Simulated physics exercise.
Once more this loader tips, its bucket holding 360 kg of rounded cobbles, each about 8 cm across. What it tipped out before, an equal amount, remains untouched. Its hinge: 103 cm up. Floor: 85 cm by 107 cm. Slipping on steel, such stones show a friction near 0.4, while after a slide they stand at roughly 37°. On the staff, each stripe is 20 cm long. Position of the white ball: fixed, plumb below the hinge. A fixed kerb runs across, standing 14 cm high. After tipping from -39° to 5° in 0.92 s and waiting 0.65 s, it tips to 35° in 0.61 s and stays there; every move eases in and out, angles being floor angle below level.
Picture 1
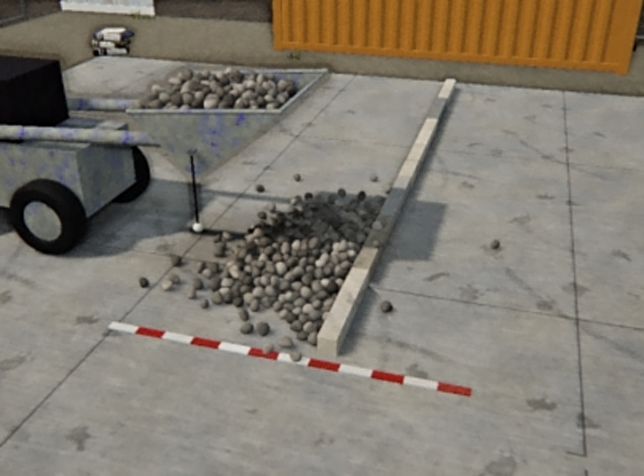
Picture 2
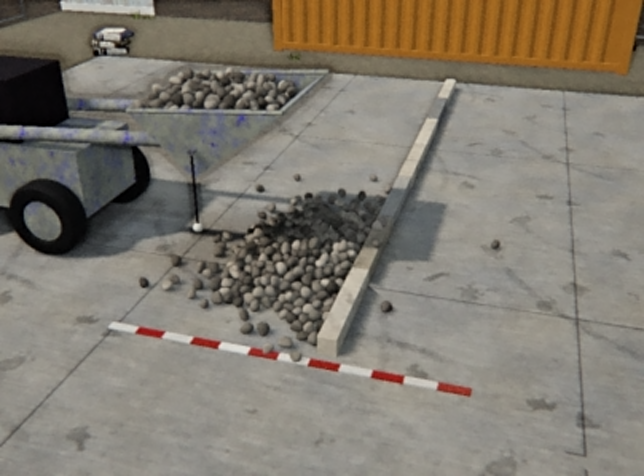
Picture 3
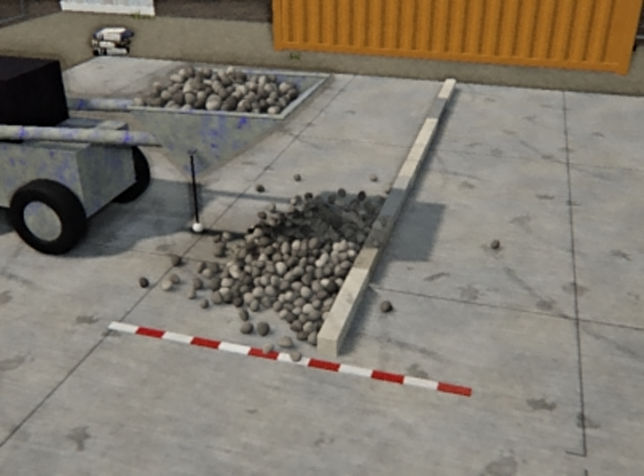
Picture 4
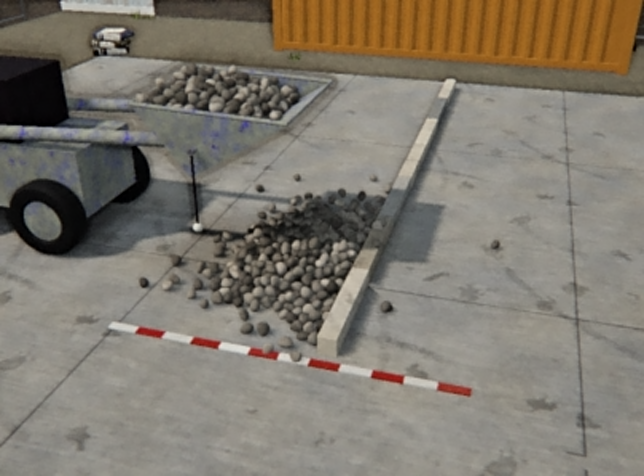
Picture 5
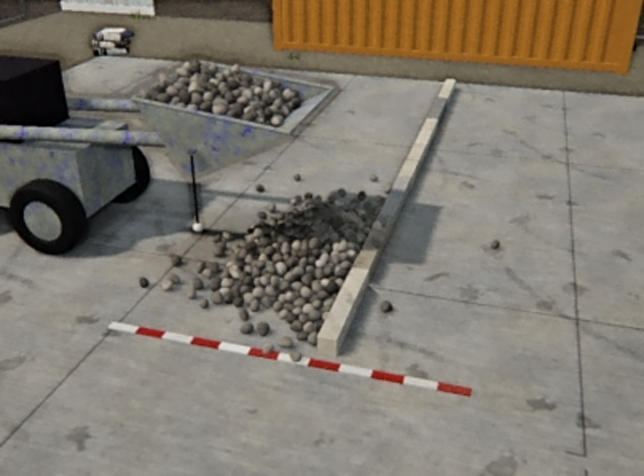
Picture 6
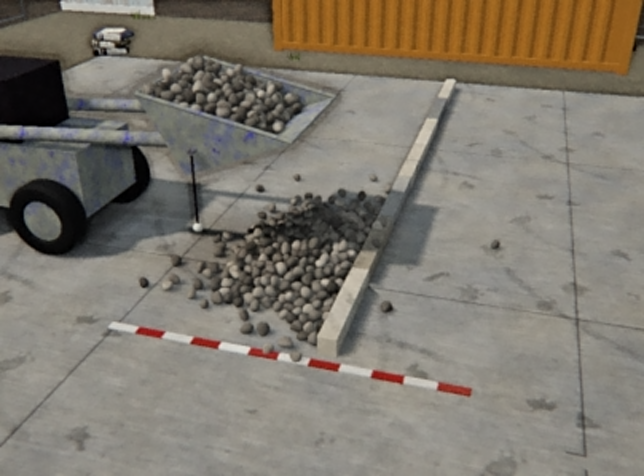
Loader bucket full of rounded stones slowly tilting its lip downward, above a still heap lying against a pale kerb.
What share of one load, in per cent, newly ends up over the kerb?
17 %.
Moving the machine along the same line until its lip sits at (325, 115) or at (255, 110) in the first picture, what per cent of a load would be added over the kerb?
Roughly 60 per cent, then 5 per cent.
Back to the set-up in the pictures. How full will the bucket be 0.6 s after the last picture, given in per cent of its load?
Held: Around 100 % of the load.
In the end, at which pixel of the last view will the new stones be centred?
Roughly at (333, 239) in the last picture.
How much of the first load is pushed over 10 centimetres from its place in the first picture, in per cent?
I'd say roughly 5 per cent of them.
Then, 0.3 s after the last picture the floor is at -2°; in per cent of one load, 100 in the bucket, 100 on this side of the kerb; the foremost stones are at (389, 244).
Then, 0.6 s after the last picture the floor is at 5°; in per cent of one load, 100 in the bucket, 100 on this side of the kerb; the foremost stones are at (389, 244).
Then, 2.2 s after the last picture the floor is at 35°; in per cent of one load, 19 in the bucket, 178 on this side of the kerb, 3 over the kerb; the foremost stones are at (436, 266).
Then, 4.8 s after the last picture the floor is at 35°; in per cent of one load, 0 in the bucket, 182 on this side of the kerb, 18 over the kerb; the foremost stones are at (469, 277). Net gain over the kerb, 17.
